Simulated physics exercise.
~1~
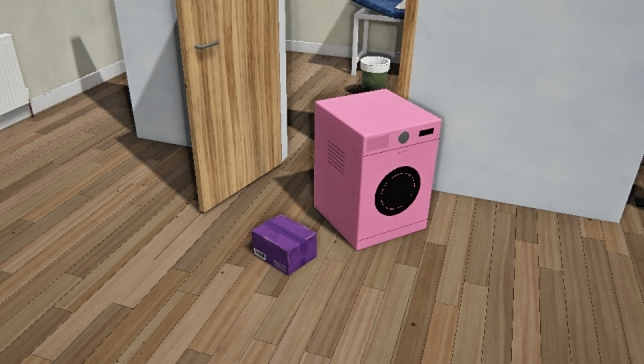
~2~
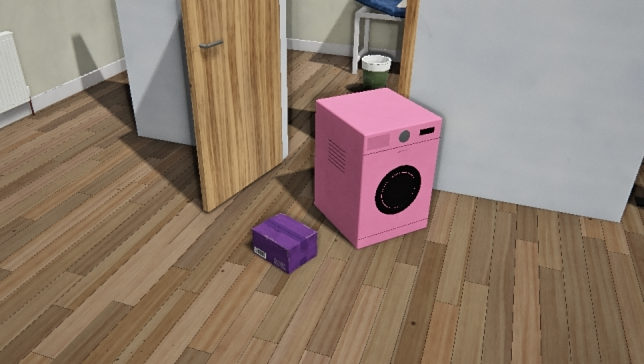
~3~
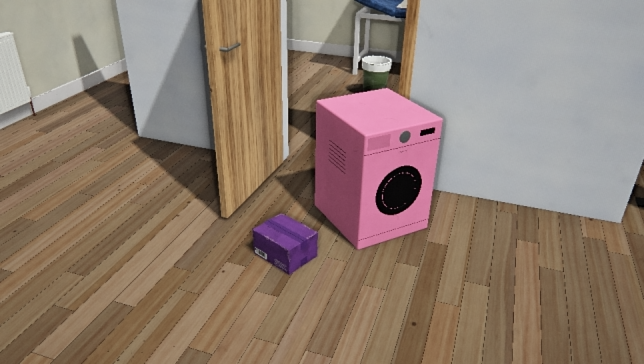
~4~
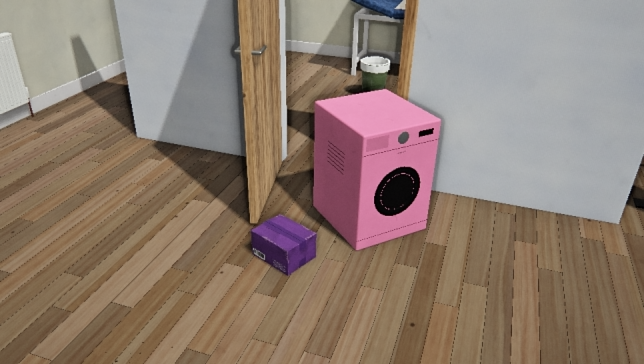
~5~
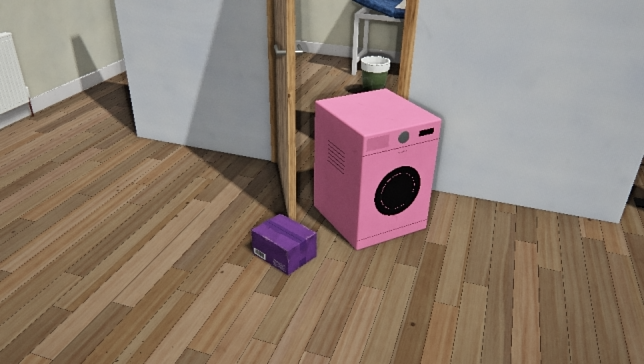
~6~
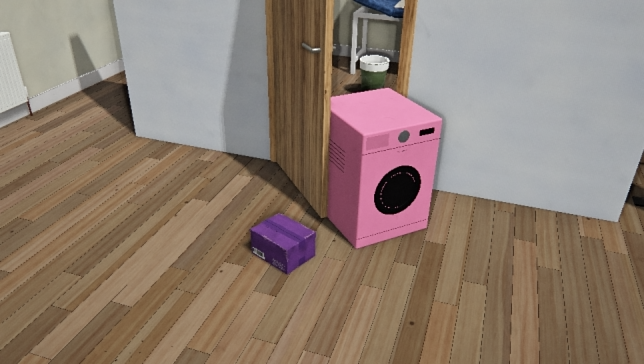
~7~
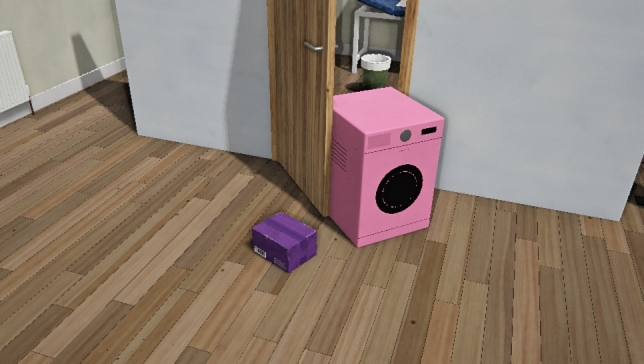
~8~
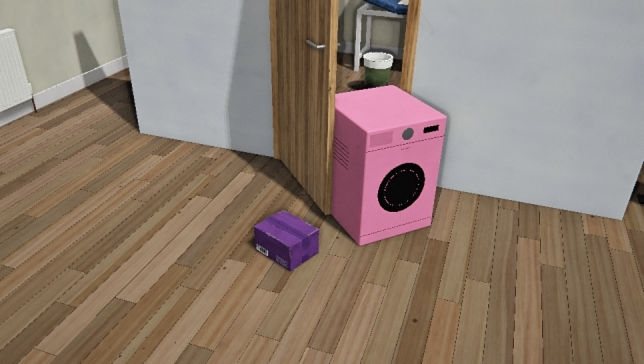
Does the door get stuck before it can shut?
Yes, the door jams partway, coming to rest against the left side of the pink washing machine with the doorway still partly open.
